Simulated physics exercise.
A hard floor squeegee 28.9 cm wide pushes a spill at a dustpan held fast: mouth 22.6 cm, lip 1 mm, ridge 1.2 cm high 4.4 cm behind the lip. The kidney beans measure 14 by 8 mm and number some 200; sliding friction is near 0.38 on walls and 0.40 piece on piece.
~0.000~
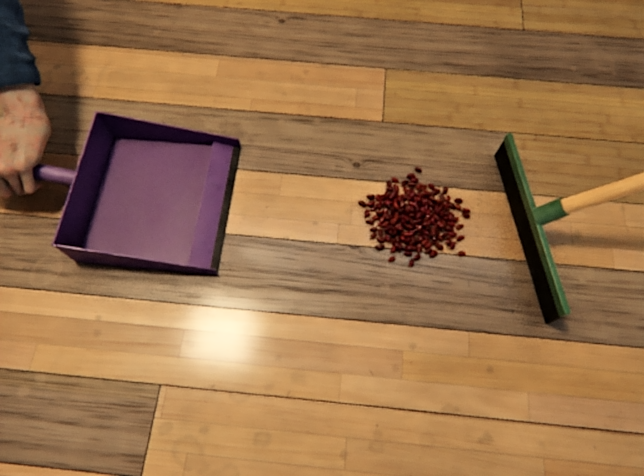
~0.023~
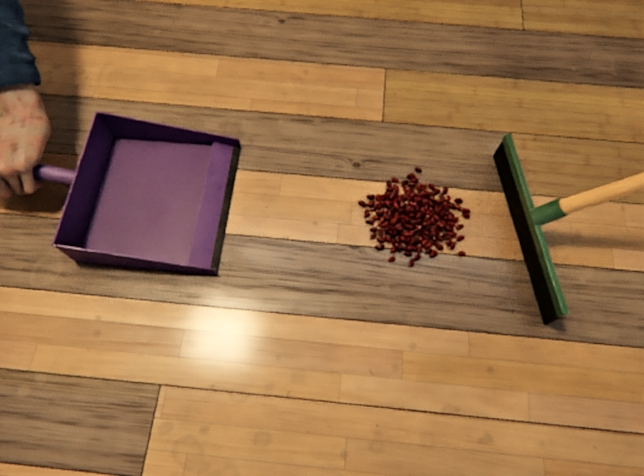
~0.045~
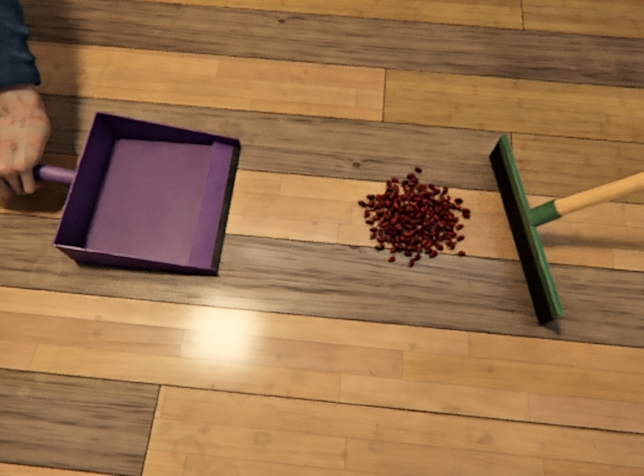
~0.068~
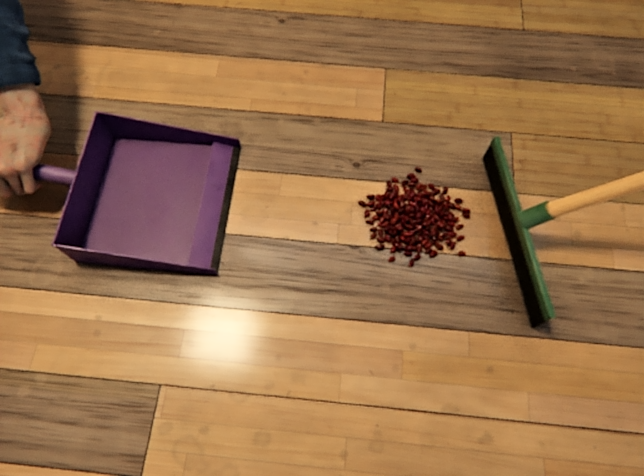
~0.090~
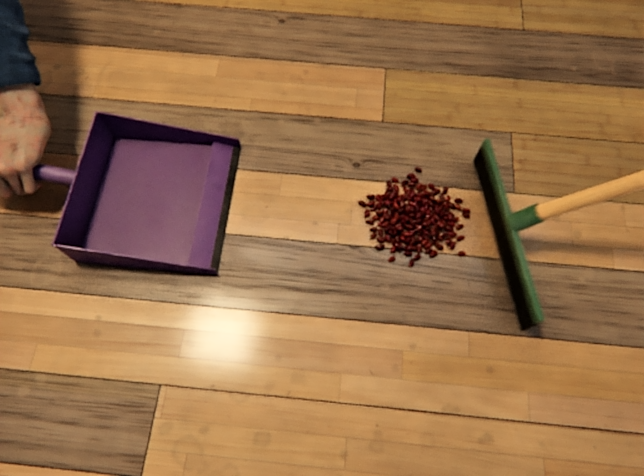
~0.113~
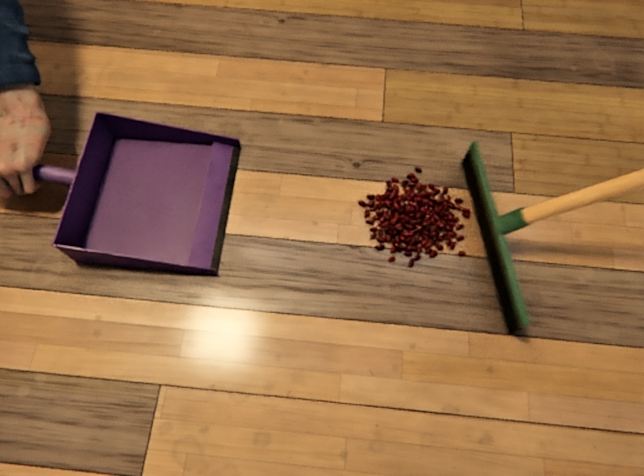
The clip shows a hand holding a purple dustpan still on a wooden floor while a green squeegee with a wooden handle slides left toward a pile of dark red beans, which stays unmoved between them.
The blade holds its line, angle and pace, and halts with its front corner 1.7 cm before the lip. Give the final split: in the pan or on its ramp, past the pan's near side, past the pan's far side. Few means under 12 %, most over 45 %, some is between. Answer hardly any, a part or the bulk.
Pan a part, near side a part, far side hardly any.
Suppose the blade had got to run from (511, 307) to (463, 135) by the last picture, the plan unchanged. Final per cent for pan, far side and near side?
Pan 55, far 5, near 15.
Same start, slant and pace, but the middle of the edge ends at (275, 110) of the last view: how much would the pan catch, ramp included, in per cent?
About 5 per cent.
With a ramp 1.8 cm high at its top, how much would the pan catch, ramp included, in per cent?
It would be near 25 per cent.
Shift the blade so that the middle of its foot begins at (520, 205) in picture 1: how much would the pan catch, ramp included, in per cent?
Some 35 per cent.
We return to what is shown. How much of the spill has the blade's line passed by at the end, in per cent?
Some 15 per cent.
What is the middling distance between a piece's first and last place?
Some 34 cm.
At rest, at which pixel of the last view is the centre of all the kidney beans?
Near (209, 258).
After 0.32 s, middle of the blade 22 cm from the lip; 0 % over the lip, far side 0 %, near side 5 %.
After 0.45 s, middle of the blade 11 cm from the lip; 0 % over the lip, far side 5 %, near side 25 %.
Then, at 0.72 s, middle of the blade 5 cm from the lip; 30 % over the lip, far side 5 %, near side 35 %.
In the end, at 2.8 s, pan 30 %, near side 35 %, far side 10 %, in front of the lip or behind the blade 25 %.
